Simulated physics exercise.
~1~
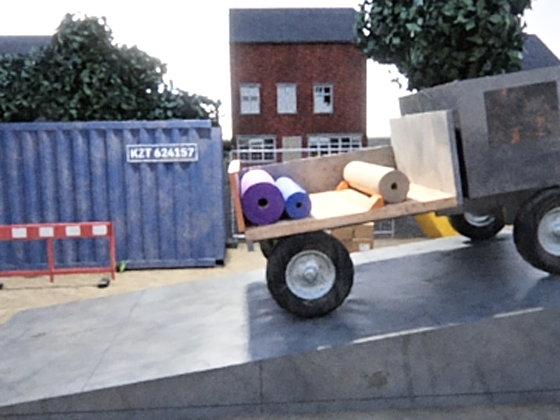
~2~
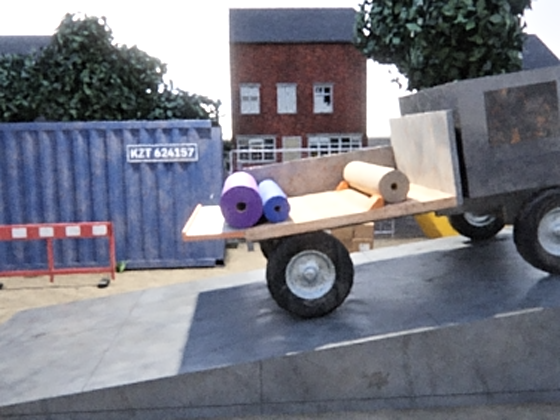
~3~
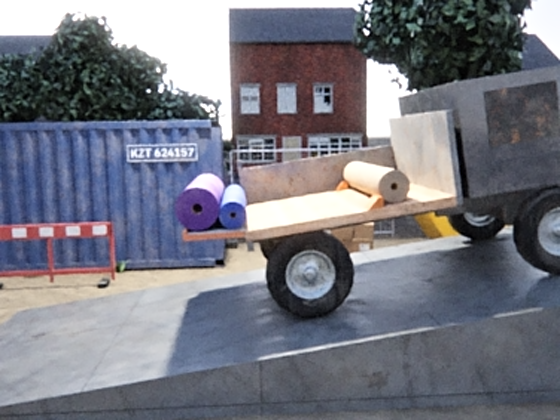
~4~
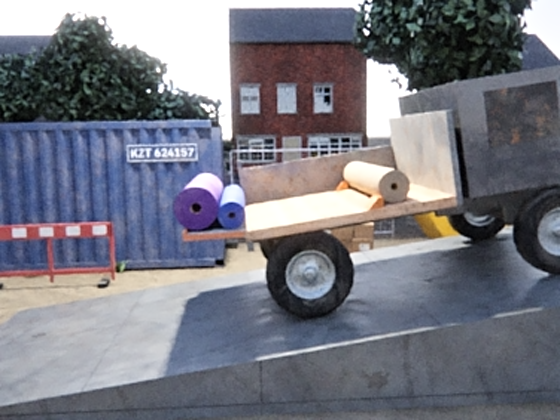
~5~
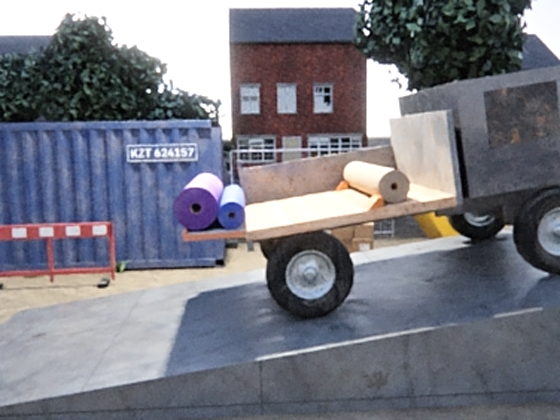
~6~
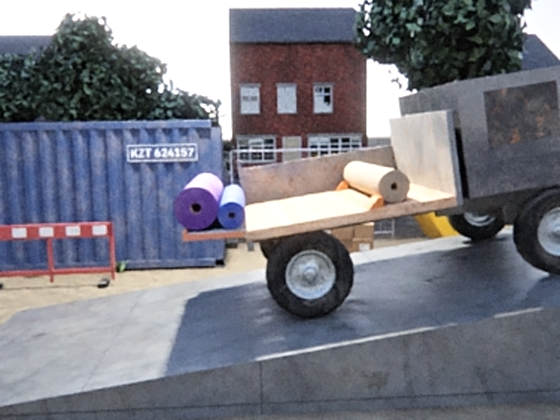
On a sloping grey ramp, in front of a blue shipping container and a red-brick building, a small open-sided truck bed stands with its rear end pointing downhill to the left. A large purple roll and a smaller blue one rest against the upright tailgate, while a tan roll sits farther up behind an orange chock. The tailgate drops open, and the purple and blue rolls travel left onto it. They stop side by side near its outer edge, purple outermost. Both stay there, still aboard, and the tan roll remains in its place.
